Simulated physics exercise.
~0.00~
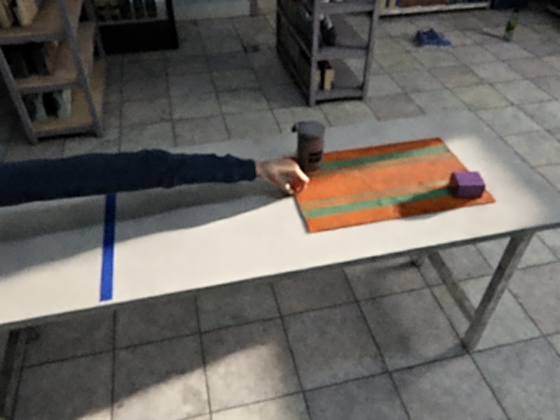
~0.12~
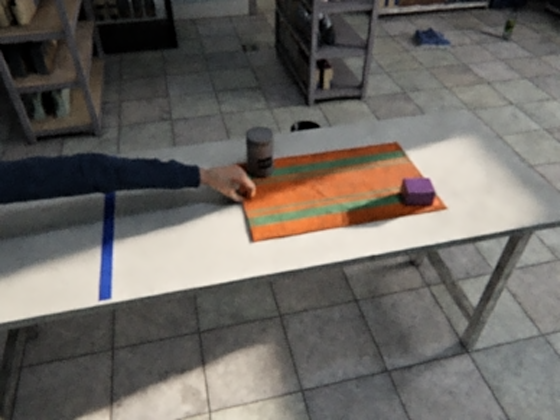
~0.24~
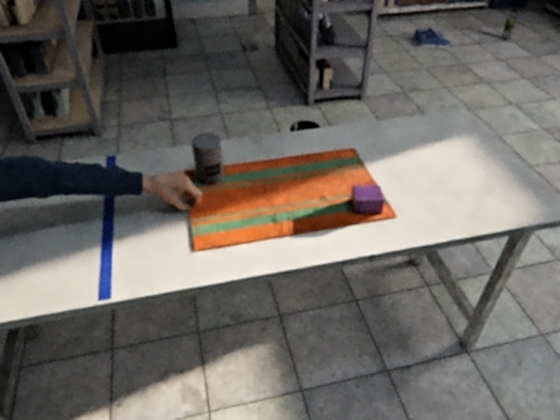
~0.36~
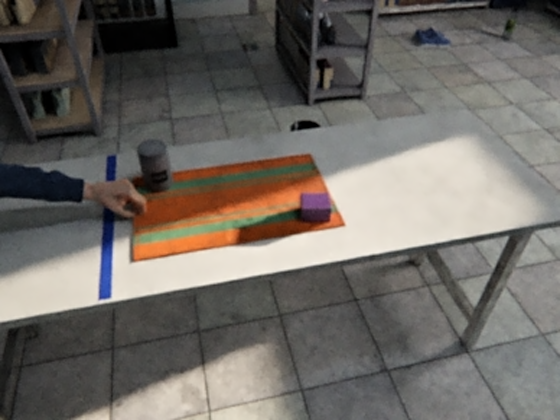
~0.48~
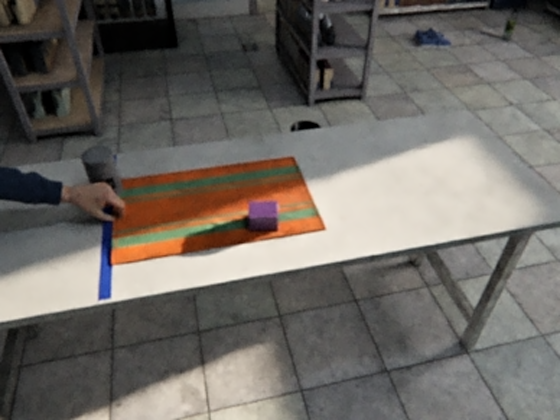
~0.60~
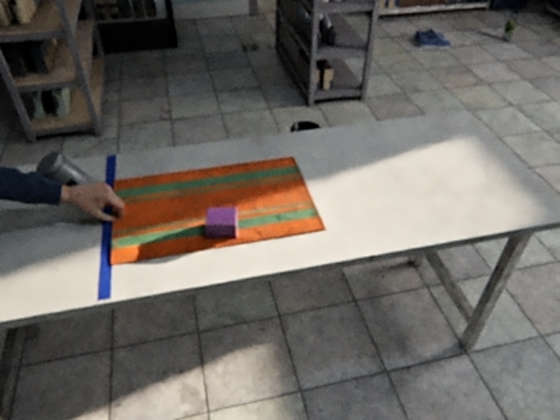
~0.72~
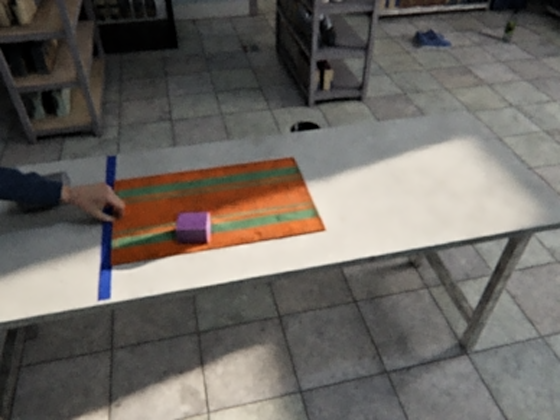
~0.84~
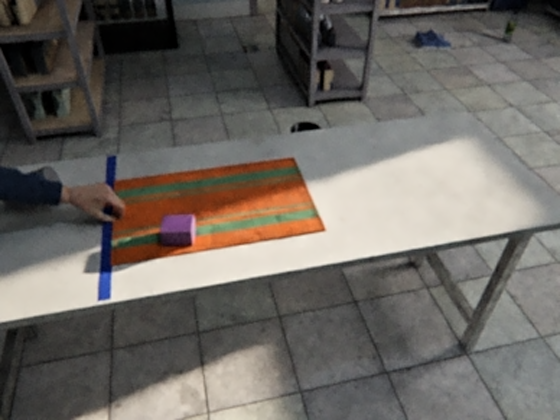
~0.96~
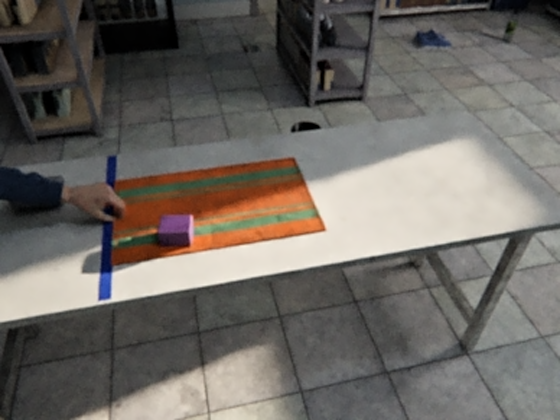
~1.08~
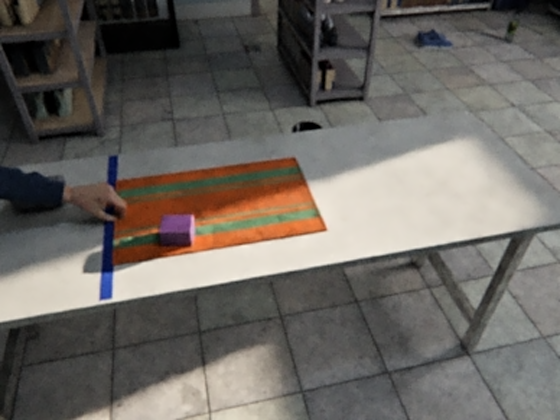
Hand pulling an orange towel left to blue tape, the grey jar sliding off and toppling while the purple block stays aboard.
